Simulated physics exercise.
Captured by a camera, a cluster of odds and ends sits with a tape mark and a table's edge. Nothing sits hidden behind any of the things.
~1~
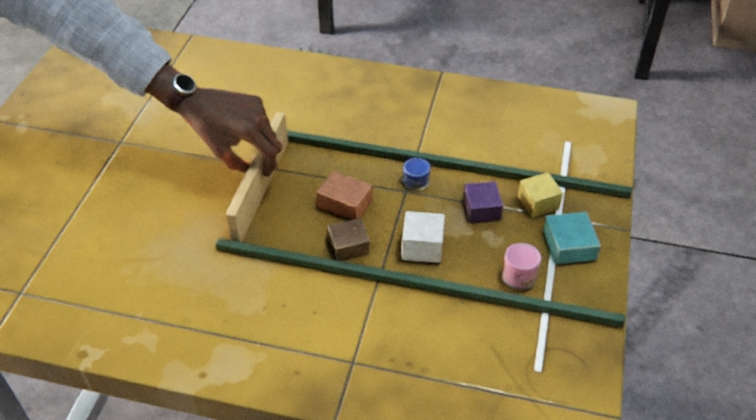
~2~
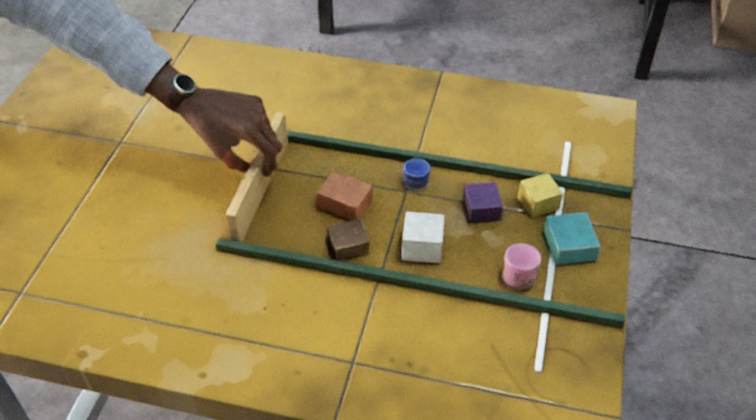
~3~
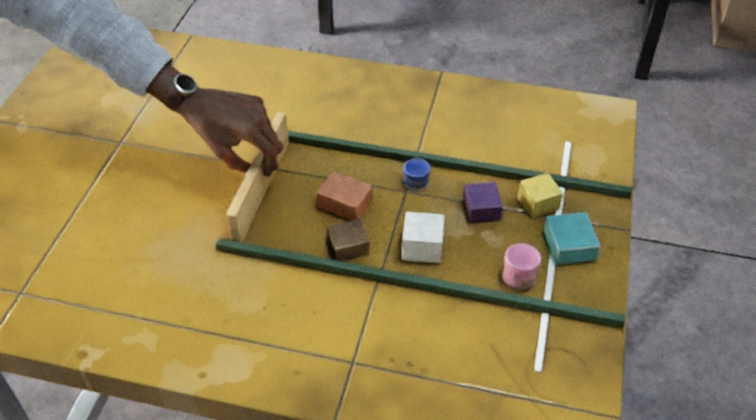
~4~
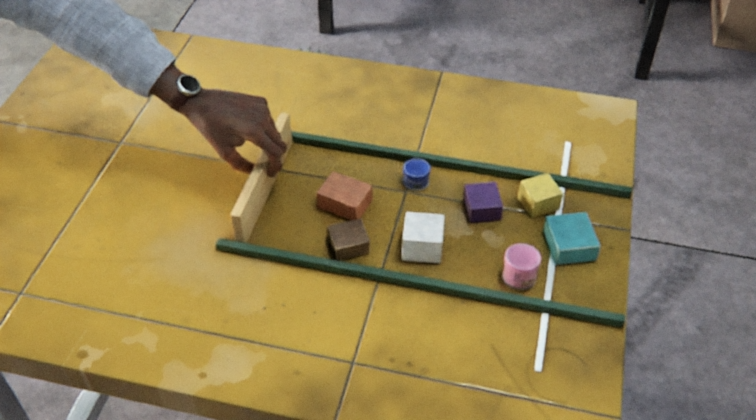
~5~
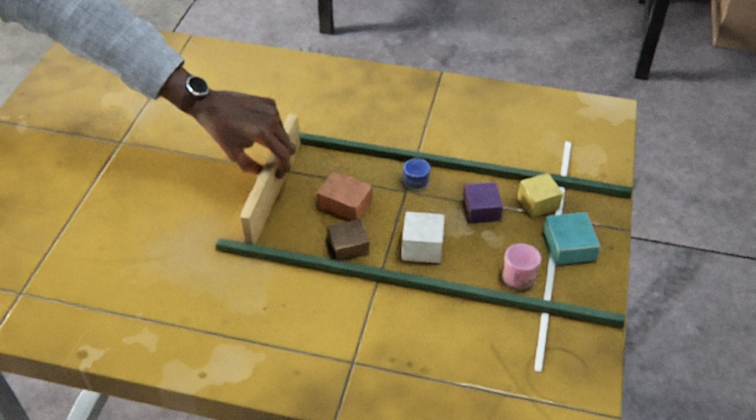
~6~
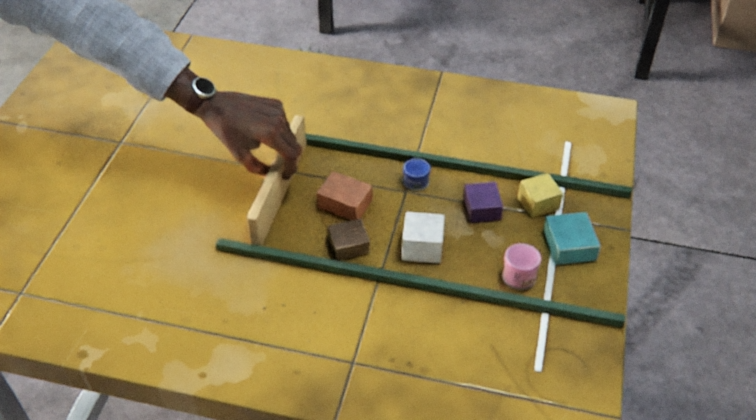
On a worn yellow table, a hand wearing a watch holds an upright wooden board at the left end of two green rails, with colored blocks, a pink pot and a blue tin between them. The hand stays nearly still, then slides the board slightly right, while the objects remain in place.
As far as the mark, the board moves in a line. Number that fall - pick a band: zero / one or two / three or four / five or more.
Band: One or two.
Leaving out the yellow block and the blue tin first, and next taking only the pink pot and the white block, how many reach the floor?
The first removal gives 1, the second gives 0.
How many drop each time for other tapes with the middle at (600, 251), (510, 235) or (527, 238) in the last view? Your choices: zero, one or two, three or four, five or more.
Five or more; not one; no fall at all.
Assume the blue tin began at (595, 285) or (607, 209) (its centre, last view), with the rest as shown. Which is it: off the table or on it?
In order, the object goes off, then goes off.
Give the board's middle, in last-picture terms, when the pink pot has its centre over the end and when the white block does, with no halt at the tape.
Estimated middle: (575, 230), and (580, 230) for the other.
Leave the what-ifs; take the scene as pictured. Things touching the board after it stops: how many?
It ends up touching 3.
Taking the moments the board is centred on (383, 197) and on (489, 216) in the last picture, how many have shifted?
In order, the tallies are 3 and 7.
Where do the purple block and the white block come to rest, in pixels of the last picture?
I'd put one close to (613, 211) and the other close to (604, 262).
Soon after, none off yet; turquoise block at rest near (571, 238); yellow block at rest near (540, 195); pink pot at rest near (521, 267).
At rest, the number that fall off is one or two; fallen, yellow block and turquoise block.
